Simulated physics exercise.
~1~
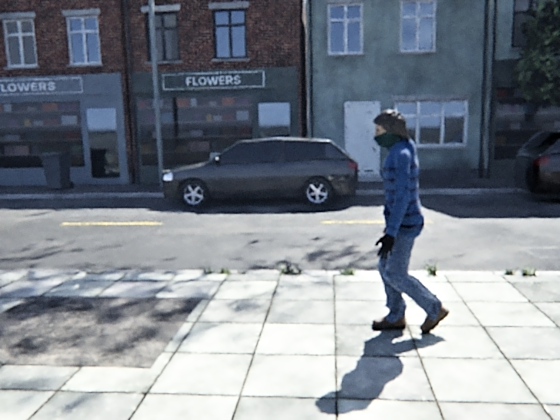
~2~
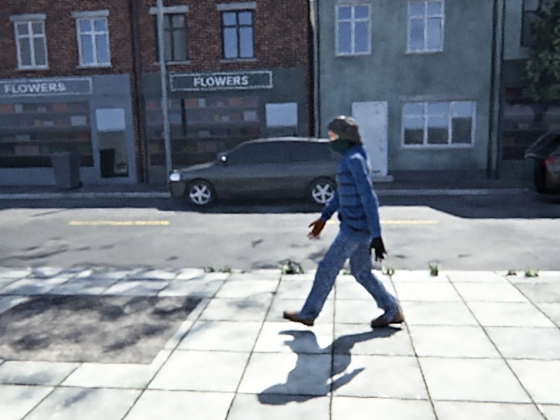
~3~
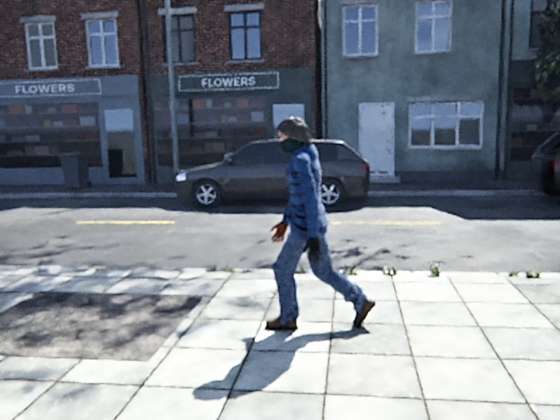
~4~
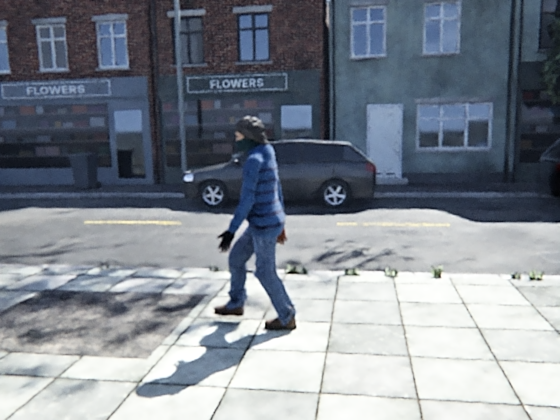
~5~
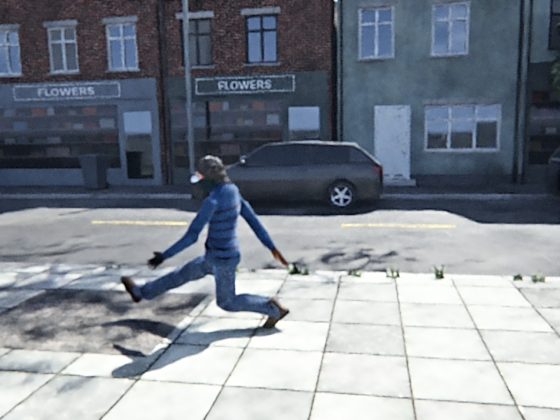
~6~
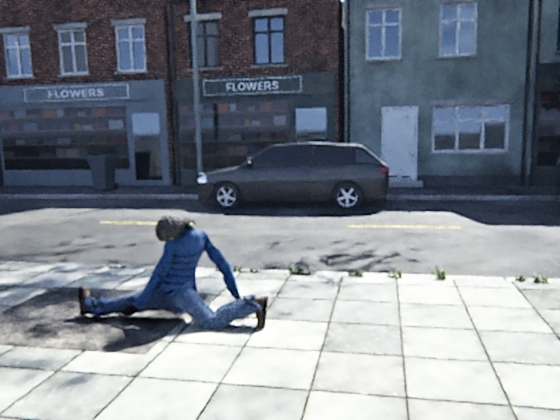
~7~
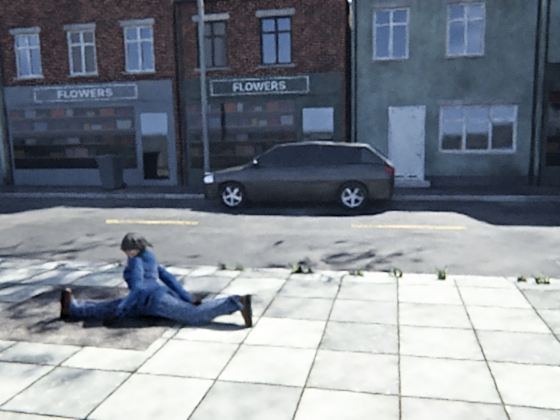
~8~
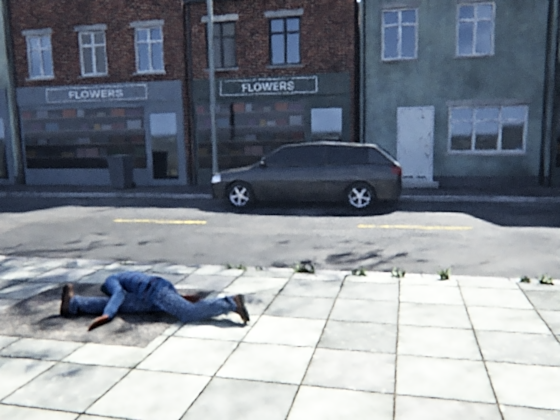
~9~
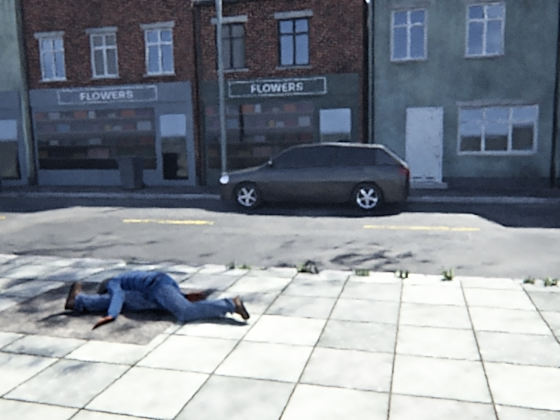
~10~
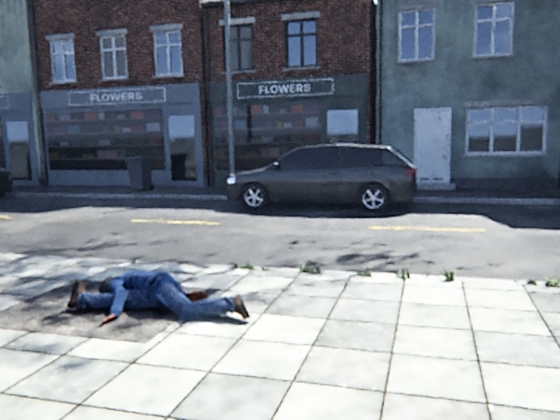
A person in a blue padded jacket, jeans and a dark cap walks leftward along a sunlit pavement of pale slabs, seen side-on from across the pavement. Behind are a road with a dark parked car, brick flower shops on the left and a grey-green building on the right. Ahead lies a dark, mat-like patch. Near its edge the walker suddenly gives way, arms flung out and legs splitting wide, and drops to the ground. The torso then folds forward and down as the view drifts slightly. The walker ends lying still, with hips, chest and head over the dark patch.
